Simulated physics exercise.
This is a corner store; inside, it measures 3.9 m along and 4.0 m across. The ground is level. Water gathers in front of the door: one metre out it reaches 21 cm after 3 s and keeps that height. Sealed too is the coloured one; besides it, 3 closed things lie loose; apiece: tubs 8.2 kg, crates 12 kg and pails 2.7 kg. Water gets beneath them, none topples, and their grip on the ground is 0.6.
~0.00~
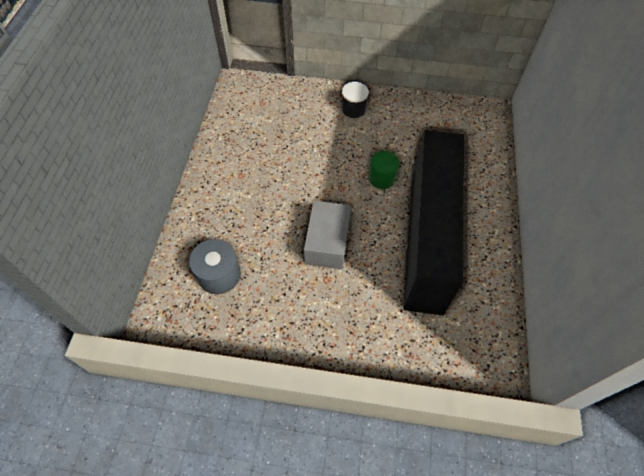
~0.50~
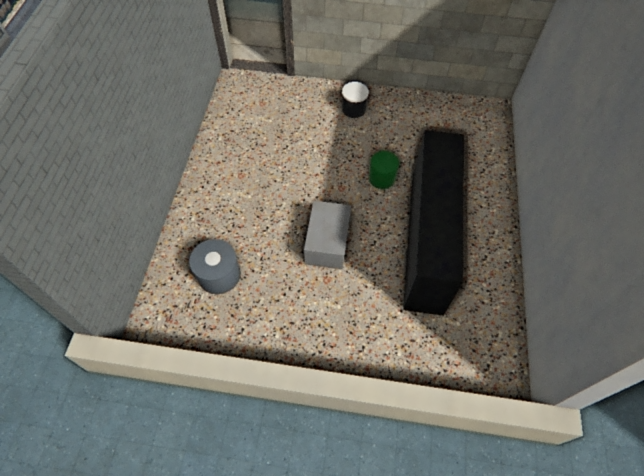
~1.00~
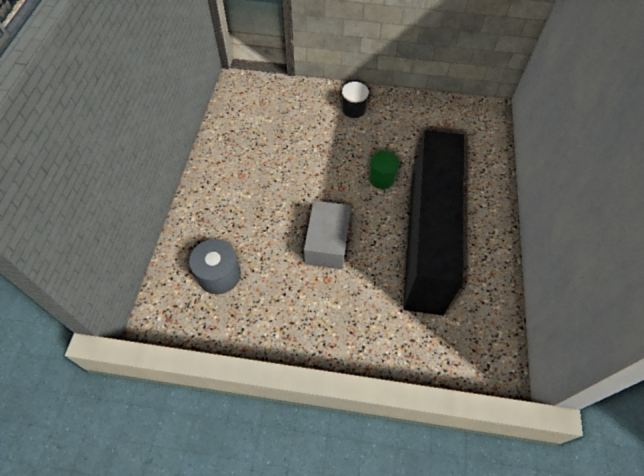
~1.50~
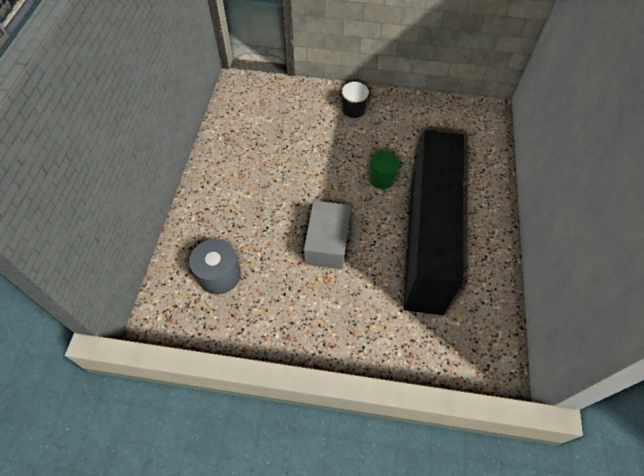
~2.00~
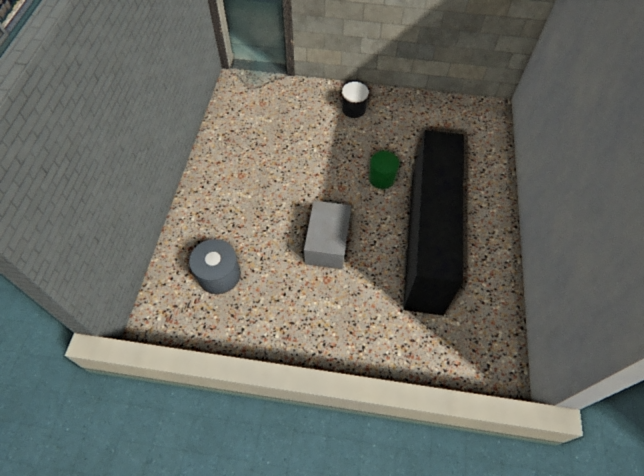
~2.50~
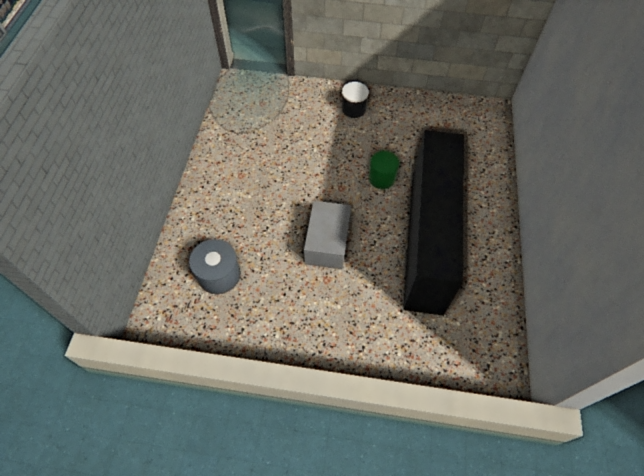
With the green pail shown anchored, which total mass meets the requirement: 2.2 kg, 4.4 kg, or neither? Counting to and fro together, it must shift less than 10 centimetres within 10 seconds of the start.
The answer is only 4.4 kg.
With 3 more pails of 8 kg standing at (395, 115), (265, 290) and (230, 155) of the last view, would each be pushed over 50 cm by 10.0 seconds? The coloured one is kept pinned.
In turn: Within it, within it, beyond it.
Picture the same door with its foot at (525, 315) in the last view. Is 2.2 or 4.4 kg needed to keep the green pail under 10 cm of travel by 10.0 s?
So the light mass does it.
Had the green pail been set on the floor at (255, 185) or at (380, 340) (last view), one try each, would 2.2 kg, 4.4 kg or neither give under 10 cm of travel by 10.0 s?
Trial 1 - no option succeeds; trial 2 - no option succeeds.
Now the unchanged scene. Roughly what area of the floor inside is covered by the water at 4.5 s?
Somewhere around 6.5 m2, roughly.
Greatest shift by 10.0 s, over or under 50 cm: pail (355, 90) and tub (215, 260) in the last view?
So that's not as far for the first and further for the second.
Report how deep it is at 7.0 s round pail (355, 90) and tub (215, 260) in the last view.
First about 1 cm, second about 9 cm.
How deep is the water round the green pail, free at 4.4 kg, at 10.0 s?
Roughly 4 cm.
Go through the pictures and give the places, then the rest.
The first frame shows the green pail at (385, 162) rests on the ground; water covers 0.0 m2; 0 of 4 have shifted.
The second frame shows the green pail at (385, 162), on the bottom; 0.0 m2 under water; 0 of 4 have shifted.
The third frame shows the green pail at (385, 162) rests on the ground; 0.0 m2 under water; 0 of 4 have shifted.
The fourth frame shows the green pail at (385, 162), on the bottom; 0.0 m2 under water; 0 of 4 have shifted.
The fifth frame shows the green pail at (385, 162), on the bottom; water covers 0.1 m2; 0 of 4 have shifted.
The sixth frame shows the green pail at (385, 162) rests on the ground; 0.9 m2 under water; 0 of 4 have shifted.
After 3.5 s the green pail would be 0 cm from its start with 2.2 kg and 0 cm from its start with 4.4 kg; 0 cm of water round it then.
After 4.5 s the green pail would be 0 cm from its start with 2.2 kg and 0 cm from its start with 4.4 kg; 2 cm of water round it then.
After 7.0 s the green pail would be 11 cm from its start with 2.2 kg and 0 cm from its start with 4.4 kg; 3 cm of water round it then.
After 10.0 s the green pail would be 65 cm from its start with 2.2 kg and 0 cm from its start with 4.4 kg; 4 cm of water round it then.
